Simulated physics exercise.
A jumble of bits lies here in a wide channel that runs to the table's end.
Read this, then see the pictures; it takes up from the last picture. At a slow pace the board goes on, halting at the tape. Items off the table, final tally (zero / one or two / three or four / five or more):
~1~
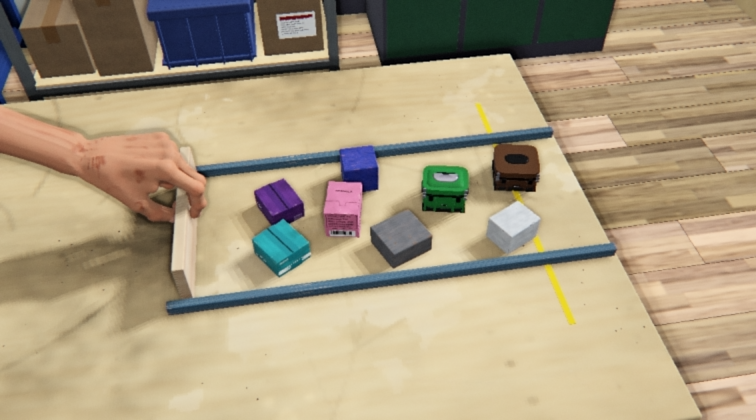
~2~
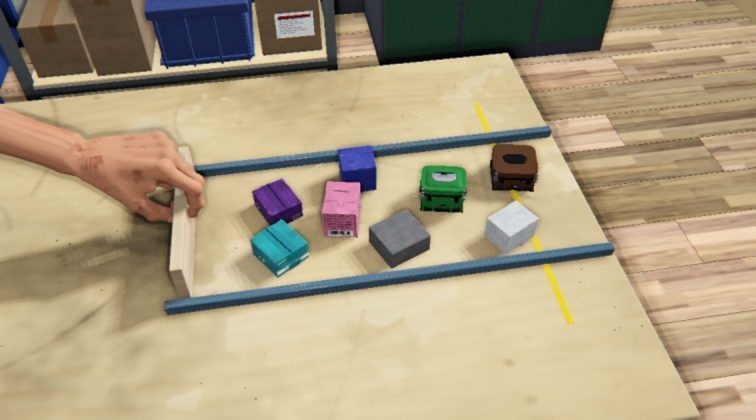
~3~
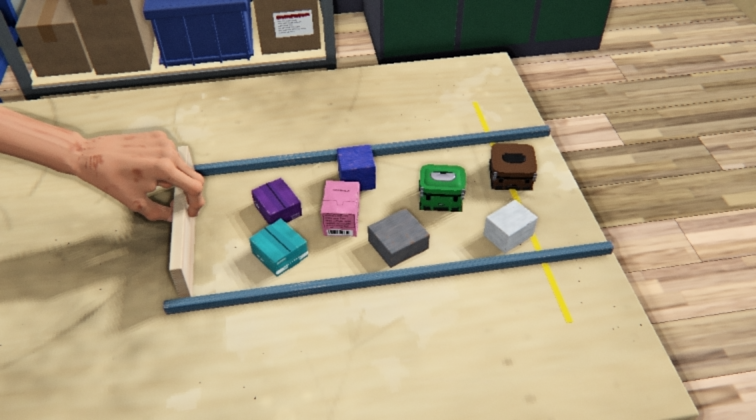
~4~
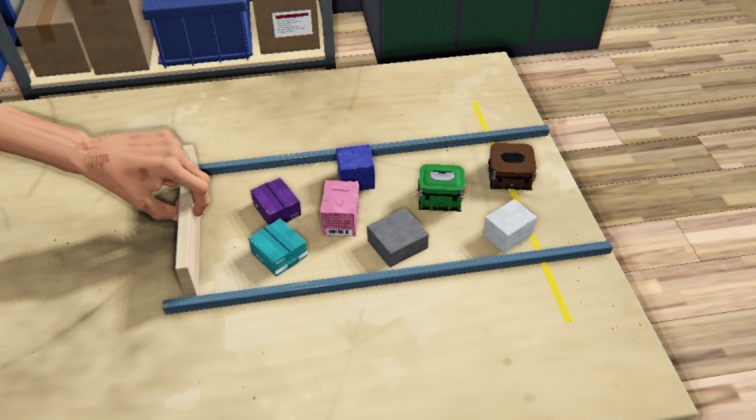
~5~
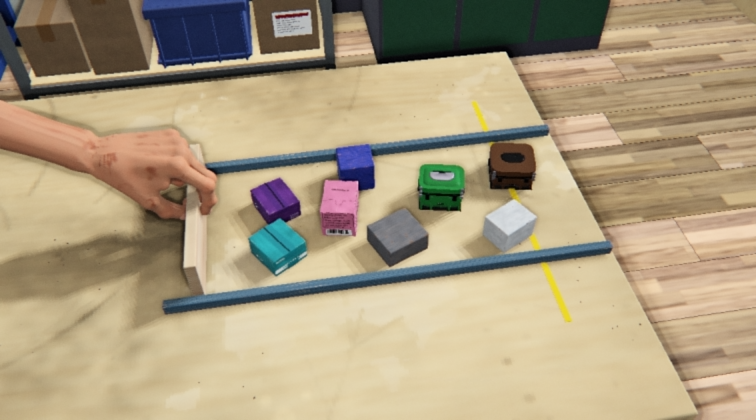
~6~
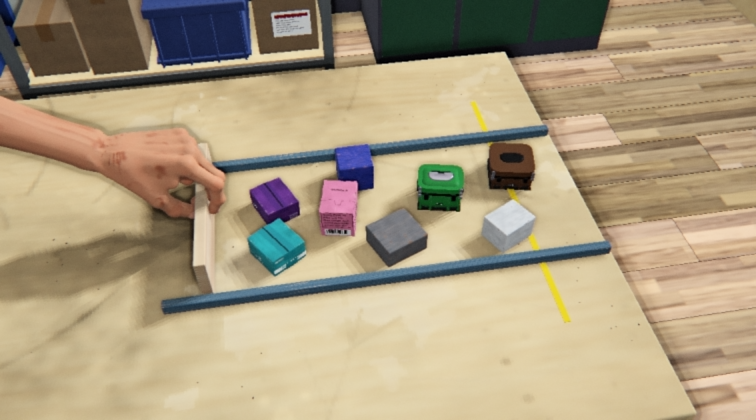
Final tally: Three or four.
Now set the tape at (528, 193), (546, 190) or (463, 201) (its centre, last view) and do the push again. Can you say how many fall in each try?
4, 5, 1.
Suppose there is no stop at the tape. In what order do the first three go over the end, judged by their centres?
Earliest first - the brown case, the white block, the green case.
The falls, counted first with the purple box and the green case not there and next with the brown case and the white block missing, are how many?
1 in the first try, 1 in the second.
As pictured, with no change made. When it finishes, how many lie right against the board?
The number is 3.
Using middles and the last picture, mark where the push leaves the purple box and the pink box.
In the last picture the purple box sits around (526, 177) and the pink box around (564, 179).
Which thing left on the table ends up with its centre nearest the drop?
It's the grey block that ends nearest.
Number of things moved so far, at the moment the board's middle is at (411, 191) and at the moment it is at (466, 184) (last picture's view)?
The first count is 8, and then it's 8.
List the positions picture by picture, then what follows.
Brown case (515, 168); white block (513, 227); green case (445, 189); board (186, 220); tape (518, 196), in the first picture.
White block (511, 227); turquoise box (280, 248), in the second picture.
Green case (442, 187); board (184, 219), in the third picture.
Brown case (511, 167); pink box (340, 208), in the fourth picture.
White block (509, 226); purple box (276, 202), in the fifth picture.
Brown case (510, 167); white block (508, 226); green case (440, 187); board (205, 216); tape (513, 194), in the sixth picture.
Soon after, none off yet; brown case at rest near (510, 167); white block at rest near (508, 226); green case at rest near (440, 187).
After that, none off yet; brown case at rest near (511, 166); white block at rest near (508, 226); green case displaced about its own width near (472, 181).
And then, none off yet; brown case tilting a little near (573, 153); white block displaced well along near (580, 222); green case displaced well along near (546, 173).
In the end, the number that fall off is three or four; gone, green case, white block and brown case.
